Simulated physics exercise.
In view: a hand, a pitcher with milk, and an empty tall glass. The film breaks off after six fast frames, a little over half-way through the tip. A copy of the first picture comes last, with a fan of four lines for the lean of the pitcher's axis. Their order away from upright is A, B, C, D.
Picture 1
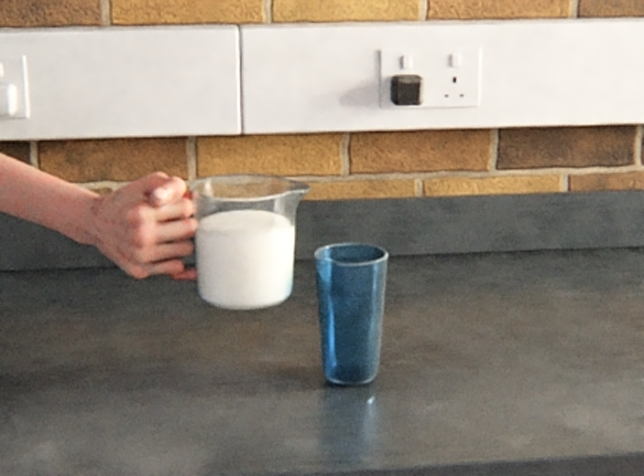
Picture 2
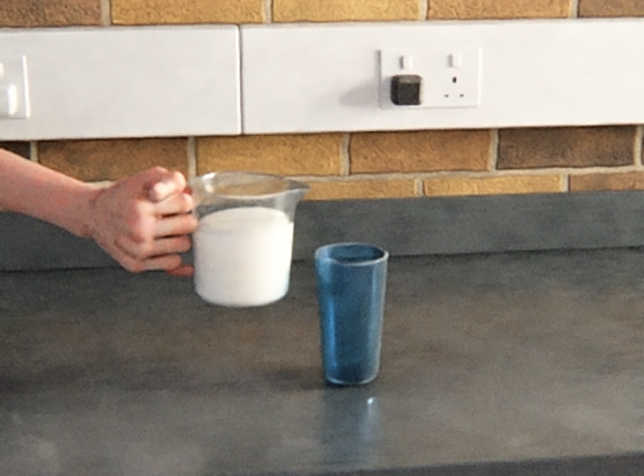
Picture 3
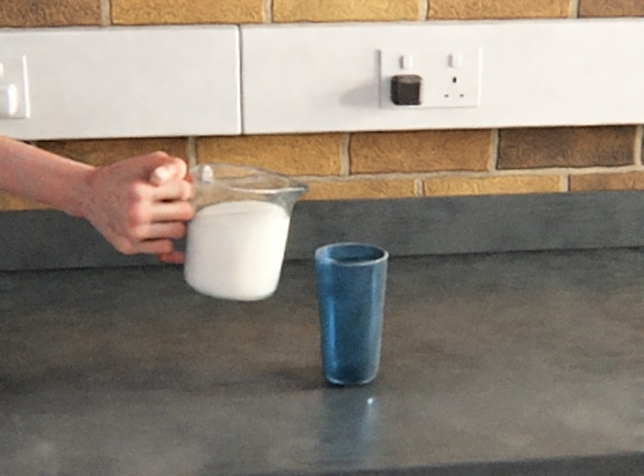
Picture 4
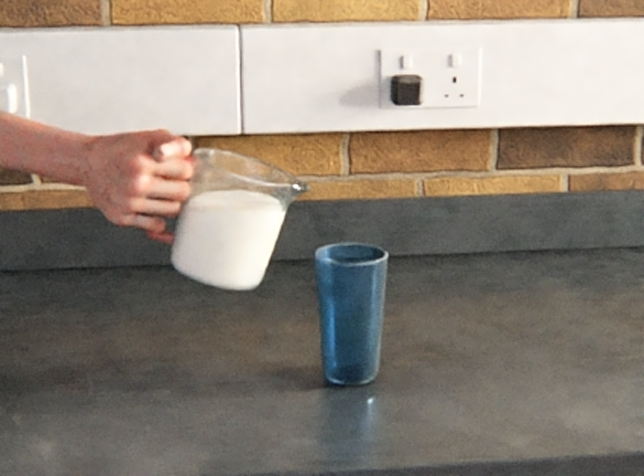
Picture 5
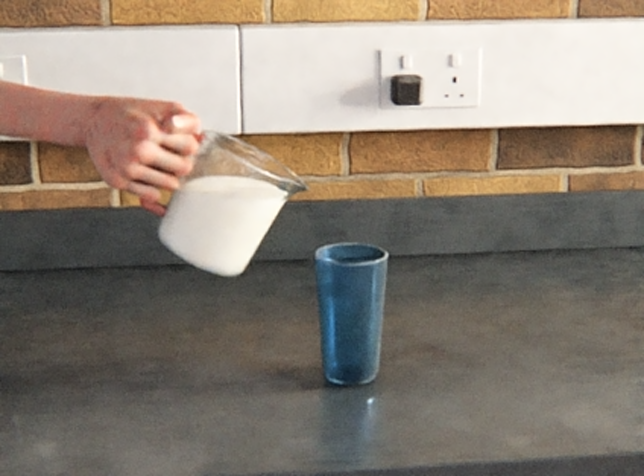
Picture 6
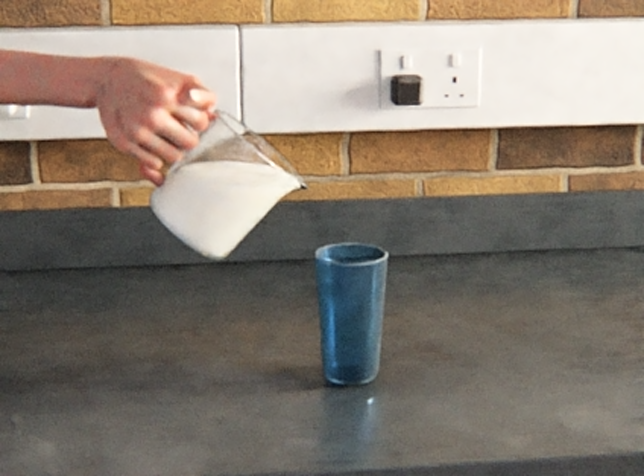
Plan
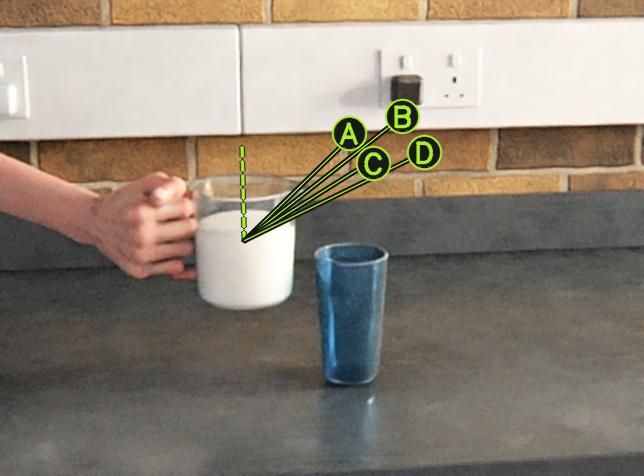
Hand tilting a glass pitcher of milk steadily to the right beside an empty blue tall glass on a grey counter.
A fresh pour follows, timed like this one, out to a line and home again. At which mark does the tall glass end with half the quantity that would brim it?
I would pick tilt C.
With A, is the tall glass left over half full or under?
Under.
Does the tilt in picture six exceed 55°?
No.
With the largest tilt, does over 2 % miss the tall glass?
No.
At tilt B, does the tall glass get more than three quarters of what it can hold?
No.
In lime, A at (339, 148); B at (388, 127); C at (356, 170); D at (408, 160).
With A, the tall glass ends with about 18 % of what it can hold.
With B, the tall glass ends with about 30 % of what it can hold.
With C, the tall glass ends with about 48 % of what it can hold.
With D, the tall glass ends with about 66 % of what it can hold.
